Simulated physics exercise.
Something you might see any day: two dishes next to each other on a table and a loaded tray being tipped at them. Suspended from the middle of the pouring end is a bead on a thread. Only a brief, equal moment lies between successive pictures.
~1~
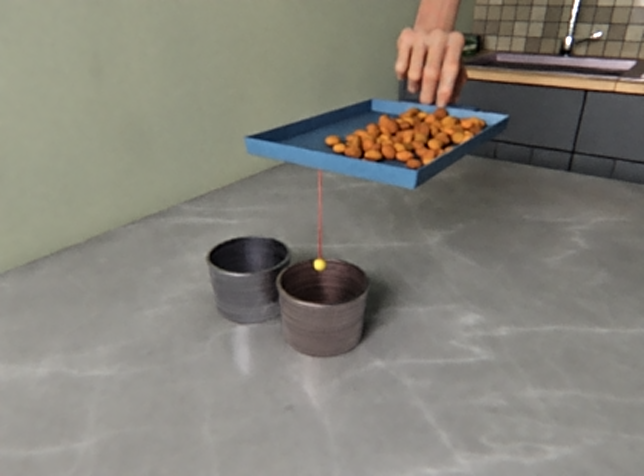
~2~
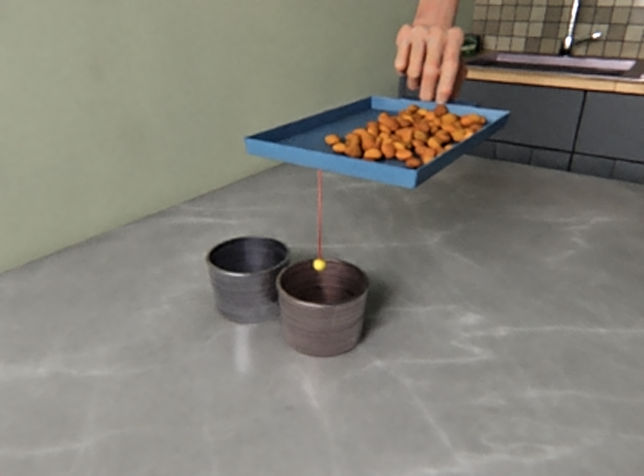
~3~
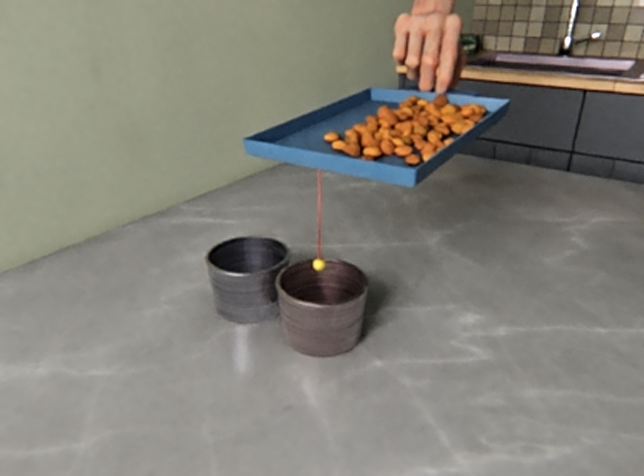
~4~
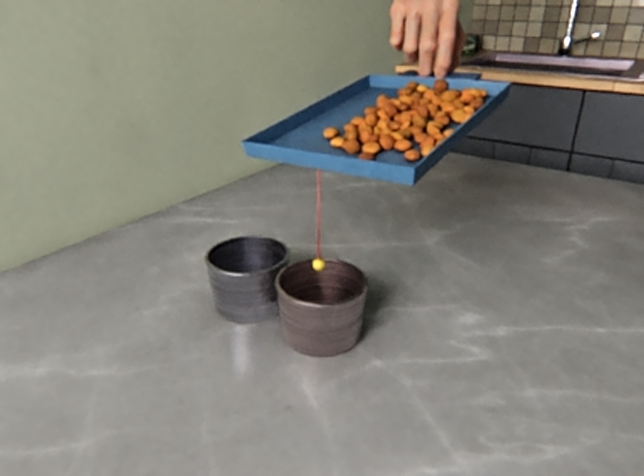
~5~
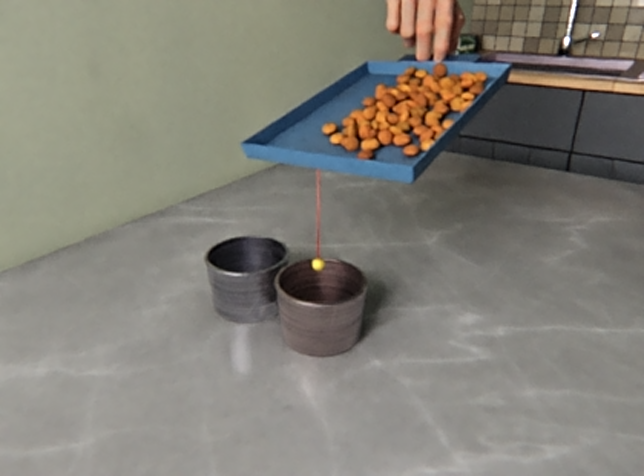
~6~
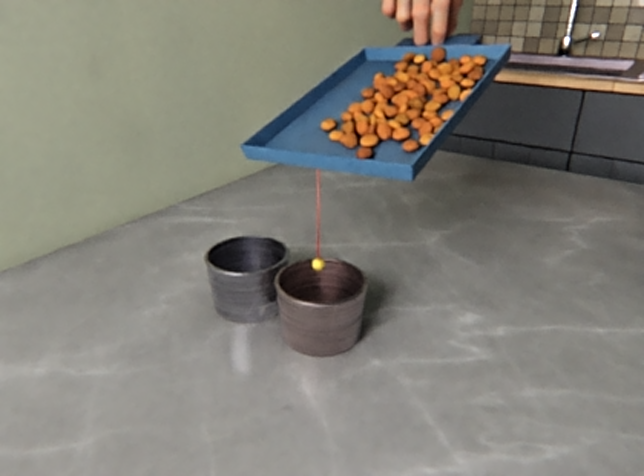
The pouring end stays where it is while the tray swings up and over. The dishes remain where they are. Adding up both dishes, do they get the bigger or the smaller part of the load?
A lesser share is caught.
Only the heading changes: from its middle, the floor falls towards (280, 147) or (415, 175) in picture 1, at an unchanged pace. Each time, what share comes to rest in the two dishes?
Roughly 80 per cent, and 0 per cent.
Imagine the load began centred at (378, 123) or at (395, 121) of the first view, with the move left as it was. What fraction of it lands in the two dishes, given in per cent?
The first start yields 30 per cent, the second 30 per cent.
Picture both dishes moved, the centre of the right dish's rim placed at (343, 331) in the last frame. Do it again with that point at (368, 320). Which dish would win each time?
One: Left. Two: The left-hand dish.
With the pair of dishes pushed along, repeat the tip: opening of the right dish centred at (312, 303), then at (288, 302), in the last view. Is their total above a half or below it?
Try 1: A majority of it. Try 2: A majority of it.
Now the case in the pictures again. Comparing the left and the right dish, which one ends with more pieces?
Winning side: Left of the pair.
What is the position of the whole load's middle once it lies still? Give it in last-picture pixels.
Once nothing moves, the middle sits near (222, 344).
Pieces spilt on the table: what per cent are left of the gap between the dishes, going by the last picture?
About 80 percent of the spill.
Soon, tray tipped steeply; nearly all on the tray; a small part in the air.
A while on, tray tipped past a quarter turn; about a third on the tray; a stray few in the right dish; a small part in the left dish; about a third outside both; a small part in the air.
Towards the end, tray tipped past a quarter turn; a stray few in the right dish; about a quarter in the left dish; most outside both.
Finally, tray tipped past a quarter turn; a stray few in the right dish; about a quarter in the left dish; most outside both.
